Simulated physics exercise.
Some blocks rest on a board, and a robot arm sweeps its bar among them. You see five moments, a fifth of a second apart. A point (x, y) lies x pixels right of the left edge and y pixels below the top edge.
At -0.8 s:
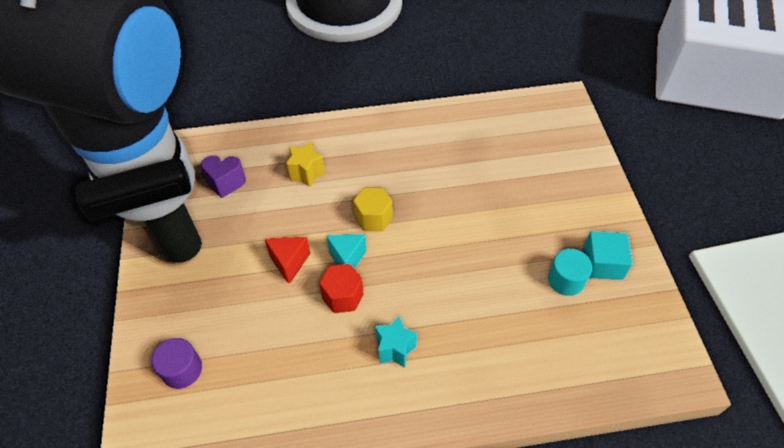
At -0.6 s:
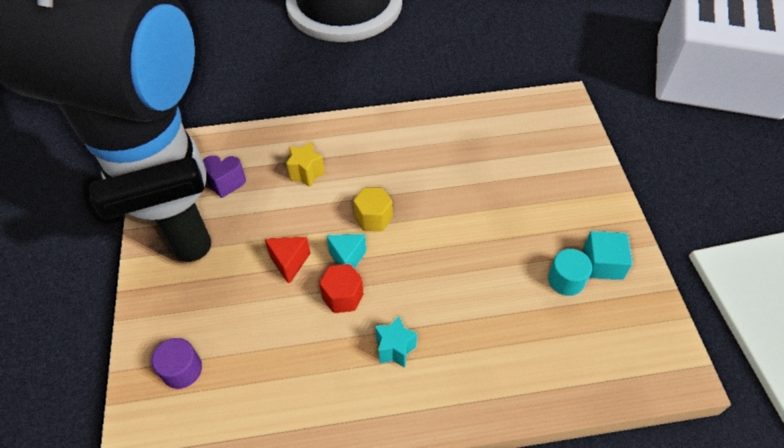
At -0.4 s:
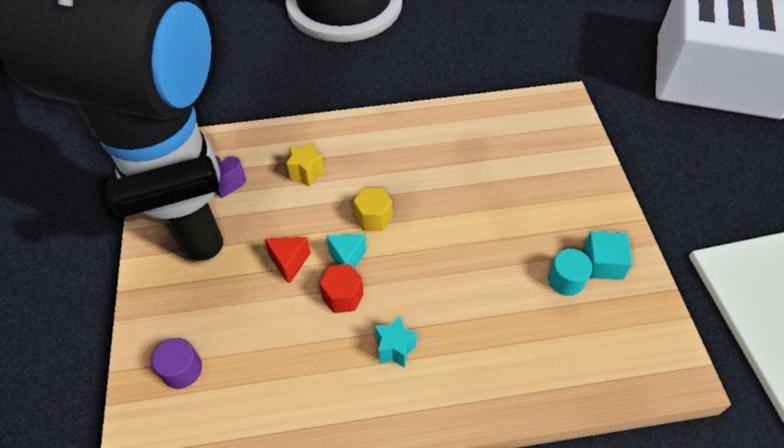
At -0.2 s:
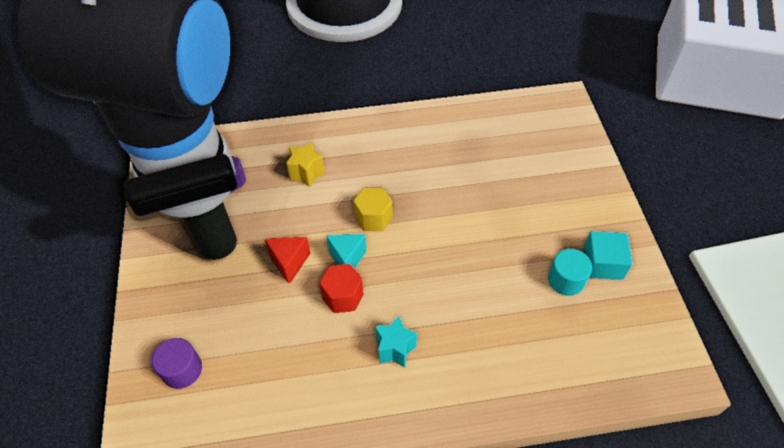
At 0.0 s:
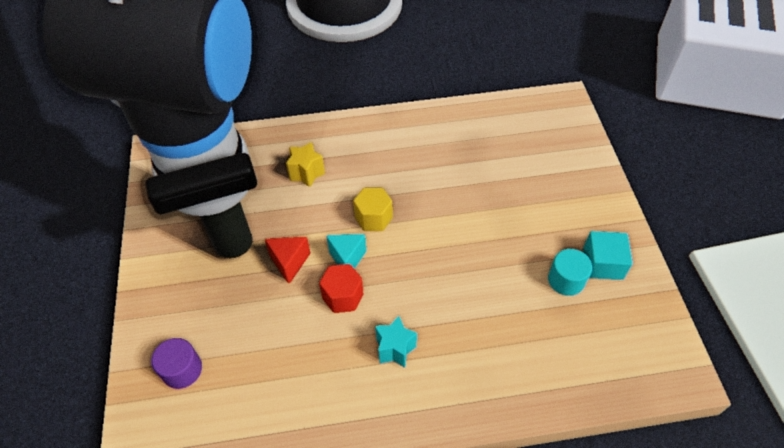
Robot arm sliding its black bar slowly rightward across a wooden board toward a red triangular block, the coloured blocks staying still.
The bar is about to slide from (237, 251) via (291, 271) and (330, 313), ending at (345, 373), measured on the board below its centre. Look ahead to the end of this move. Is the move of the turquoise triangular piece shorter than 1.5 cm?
Going by the path, yes.
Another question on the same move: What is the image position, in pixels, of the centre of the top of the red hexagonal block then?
My prediction: (373, 299).
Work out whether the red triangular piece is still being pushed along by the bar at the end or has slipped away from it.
Slid off.
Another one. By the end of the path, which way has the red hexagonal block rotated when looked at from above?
Verdict: Clockwise.
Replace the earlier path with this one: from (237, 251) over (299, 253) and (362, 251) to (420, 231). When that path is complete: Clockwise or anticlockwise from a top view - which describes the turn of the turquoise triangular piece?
Looking down, my answer is that the turquoise triangular piece rotates clockwise.
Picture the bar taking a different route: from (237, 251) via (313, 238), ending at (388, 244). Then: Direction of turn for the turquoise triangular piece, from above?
Direction: Clockwise.
What follows on the original path. One third of the way, bar at (289, 263); red triangular piece at (320, 259), turned 35° clockwise.
Two thirds of the way, bar at (329, 306); red triangular piece at (351, 267); red hexagonal block at (369, 296), turned 40° clockwise; turquoise triangular piece at (352, 242), turned 40° anticlockwise.
At the end, bar at (344, 366); red triangular piece at (351, 267); red hexagonal block at (373, 299), turned 20° clockwise; turquoise triangular piece at (352, 242), turned 40° anticlockwise; turquoise star block unmoved.
